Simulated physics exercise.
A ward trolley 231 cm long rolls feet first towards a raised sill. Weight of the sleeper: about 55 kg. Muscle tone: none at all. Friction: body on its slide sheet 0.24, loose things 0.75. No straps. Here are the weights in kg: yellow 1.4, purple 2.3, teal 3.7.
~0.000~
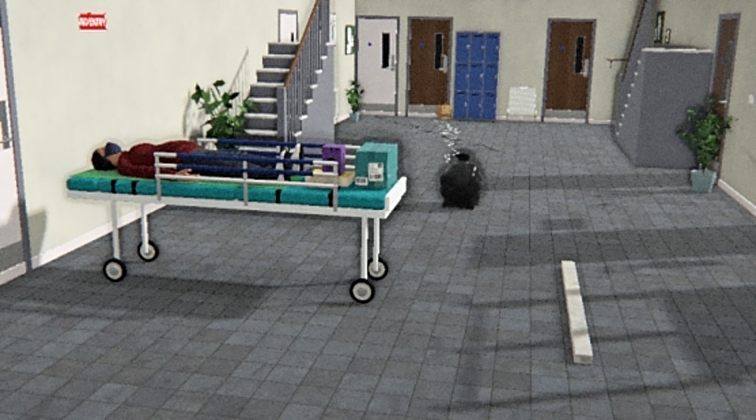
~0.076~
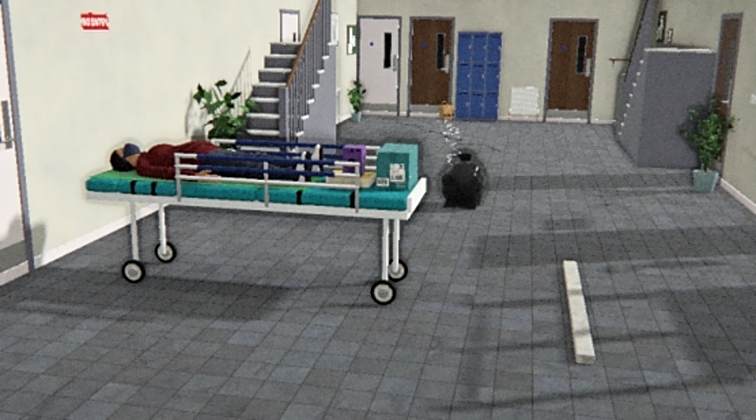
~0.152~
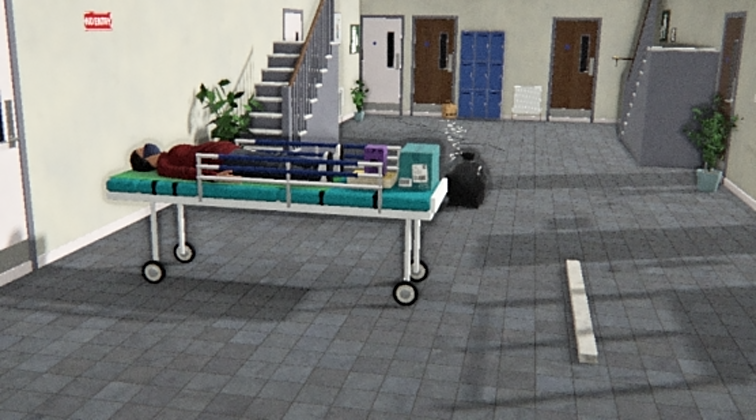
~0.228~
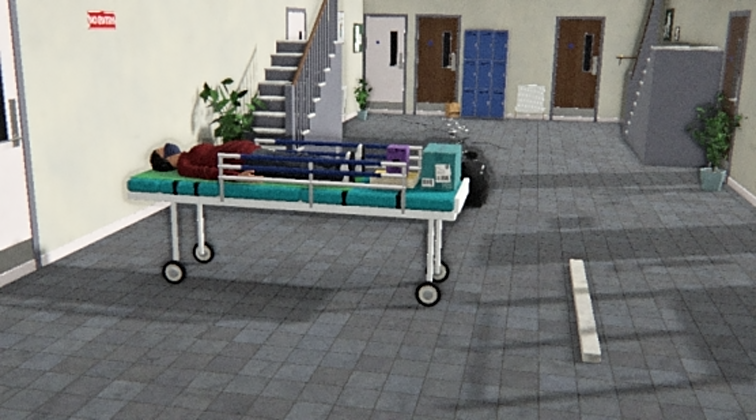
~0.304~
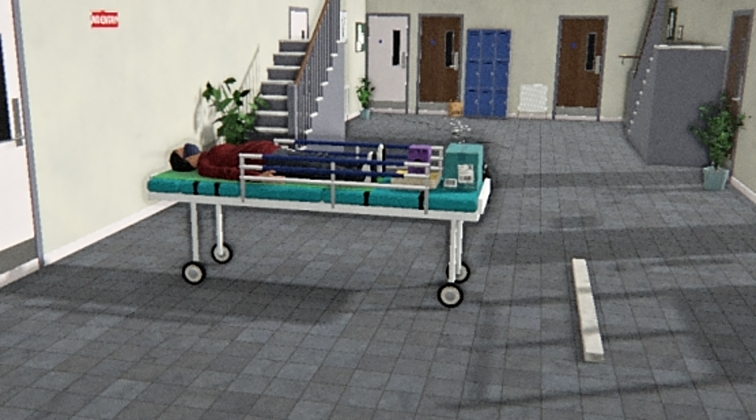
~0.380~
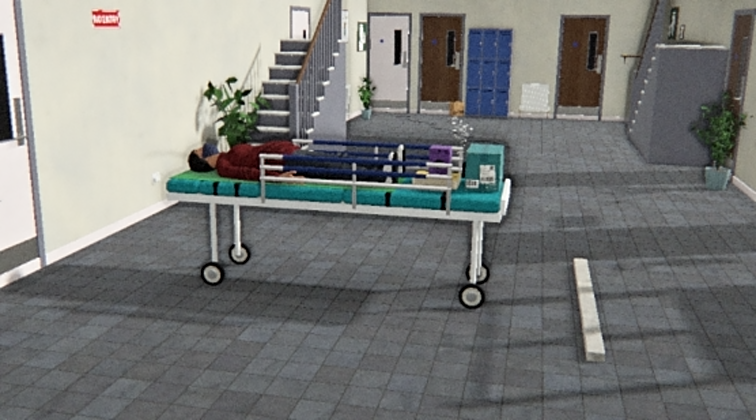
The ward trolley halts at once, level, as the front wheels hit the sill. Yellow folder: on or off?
On.
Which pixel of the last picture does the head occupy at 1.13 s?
I'd place it at roughly (354, 169).
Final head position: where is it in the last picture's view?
Somewhere about (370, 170) in the last picture.
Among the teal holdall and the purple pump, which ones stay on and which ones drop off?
The teal holdall comes off, while the purple pump keeps its spot.
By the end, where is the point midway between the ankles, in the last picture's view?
Estimated spot: About (572, 183).
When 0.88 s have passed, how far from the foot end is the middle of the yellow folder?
Some 30 cm short of it.
The jolt is at 0.73 s.
After 0.88 s the yellow folder is 31 cm short of the foot end, tilted 0°, near (555, 187) in the last picture's view.
After 1.13 s the yellow folder is 16 cm short of the foot end, tilted 0°, near (579, 189) in the last picture's view; the left ankle 32 cm short of the foot end.
After 1.43 s the yellow folder is 15 cm short of the foot end, tilted 0°, near (580, 189) in the last picture's view.
When all is still (1.7 s), yellow folder stays on; purple pump stays on; teal holdall drops off; left ankle stops short of the foot end.
